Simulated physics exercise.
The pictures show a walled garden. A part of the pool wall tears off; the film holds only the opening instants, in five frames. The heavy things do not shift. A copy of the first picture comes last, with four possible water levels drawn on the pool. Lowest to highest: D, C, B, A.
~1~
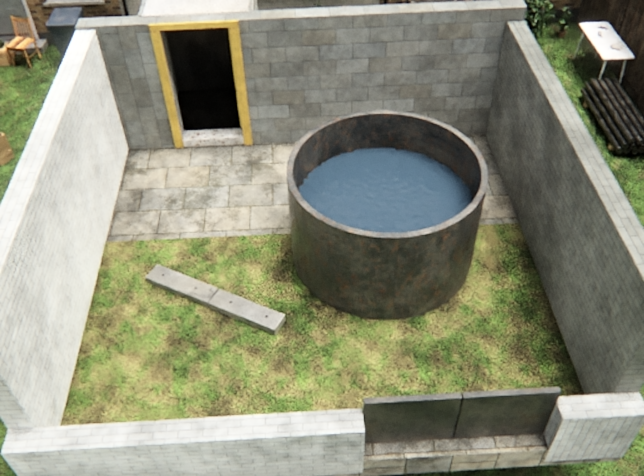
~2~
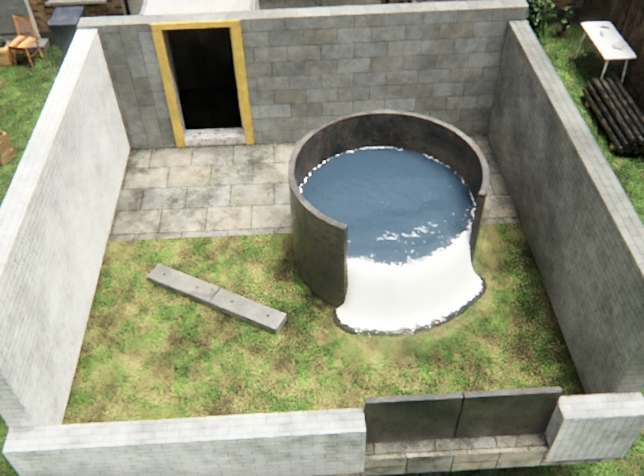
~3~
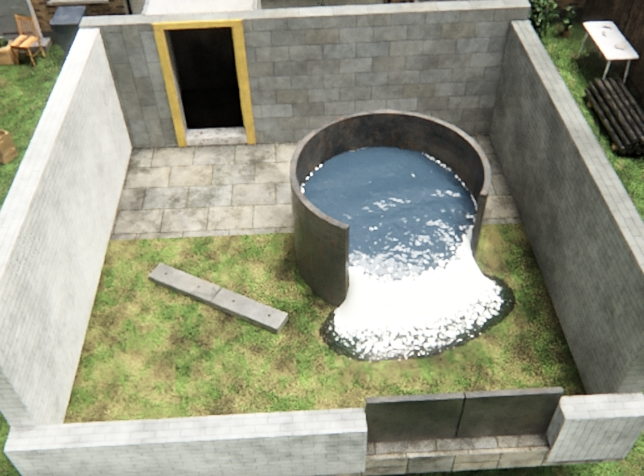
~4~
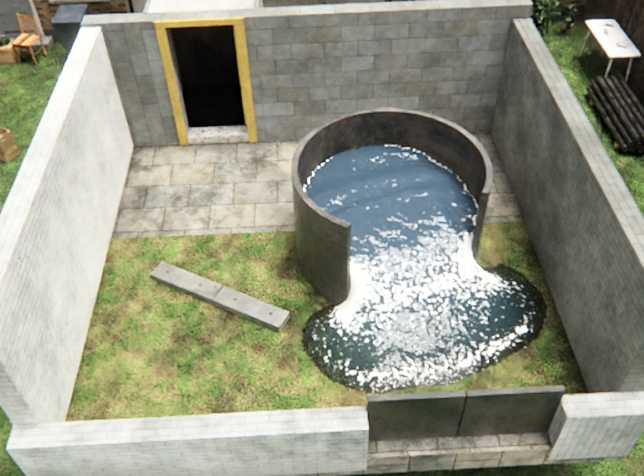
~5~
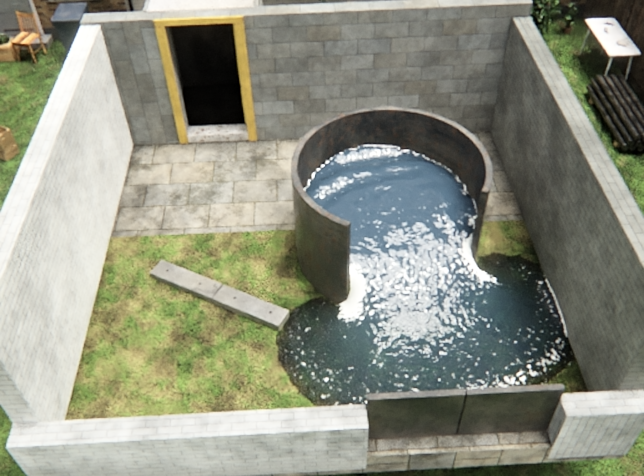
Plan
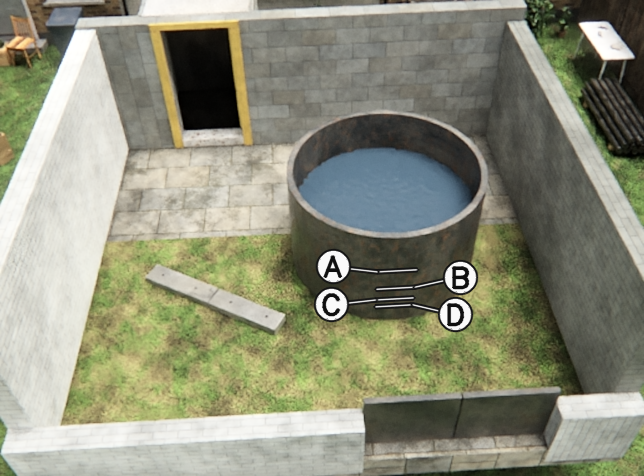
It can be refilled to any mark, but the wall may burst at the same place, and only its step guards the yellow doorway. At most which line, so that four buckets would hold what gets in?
Take A.
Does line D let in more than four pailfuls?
No.
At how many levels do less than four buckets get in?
All of them.
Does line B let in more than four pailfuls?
No, that is safe.
In white, A at (397, 270); B at (395, 288); C at (394, 298); D at (394, 305); from the bottom up D, C, B, A.
With A, a splash gets over, under a bucket.
With B, nothing gets over.
With C, nothing gets over.
With D, nothing gets over.
